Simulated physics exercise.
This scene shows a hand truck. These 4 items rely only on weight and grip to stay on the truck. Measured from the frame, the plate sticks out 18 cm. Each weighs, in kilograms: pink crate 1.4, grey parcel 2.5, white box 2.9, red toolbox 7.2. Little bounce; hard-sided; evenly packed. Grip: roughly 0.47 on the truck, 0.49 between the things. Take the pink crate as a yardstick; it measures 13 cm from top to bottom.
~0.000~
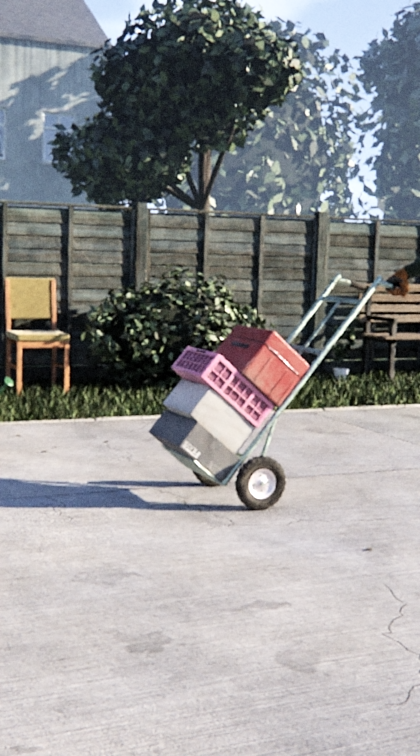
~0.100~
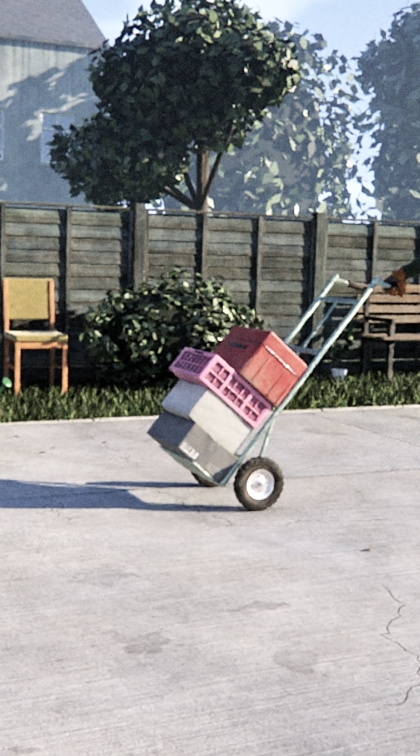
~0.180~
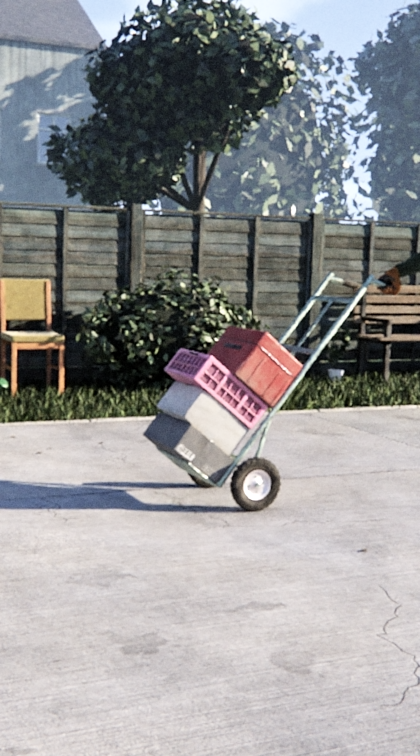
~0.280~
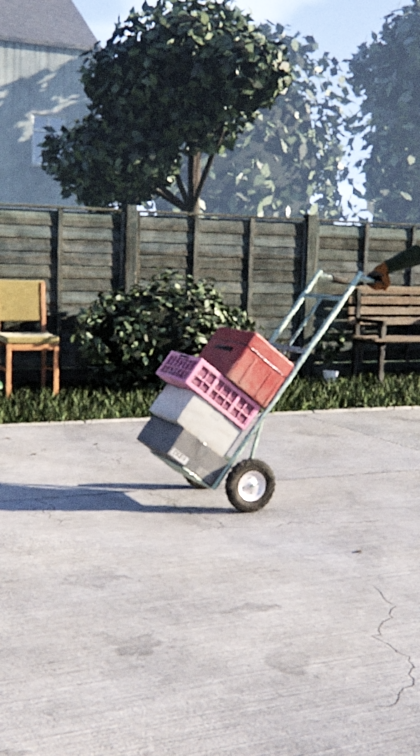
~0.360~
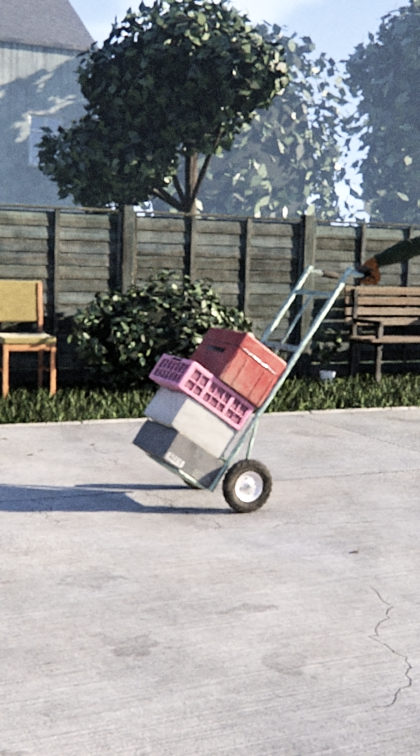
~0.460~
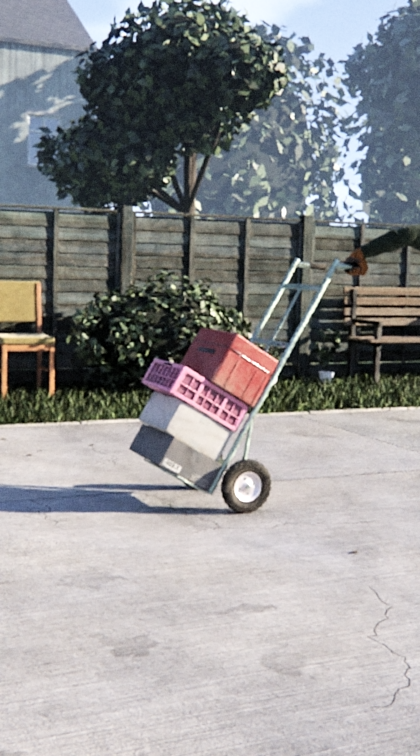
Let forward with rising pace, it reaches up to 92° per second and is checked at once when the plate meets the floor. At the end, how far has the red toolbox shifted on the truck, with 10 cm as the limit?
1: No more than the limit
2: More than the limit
(2) More than the limit.
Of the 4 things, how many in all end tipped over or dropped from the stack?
In total, 4.
After 1.56 s, truck upright; red toolbox tipped 29° from how it sat near (115, 387); pink crate tipped 29° from how it sat; white box tipped 29° from how it sat.
After 2.06 s, truck upright; pink crate, white box and red toolbox now dropped from the stack; grey parcel on its side.
At rest (3.2 s), dropped from the stack, pink crate, white box and red toolbox; tipped over on the truck, grey parcel.
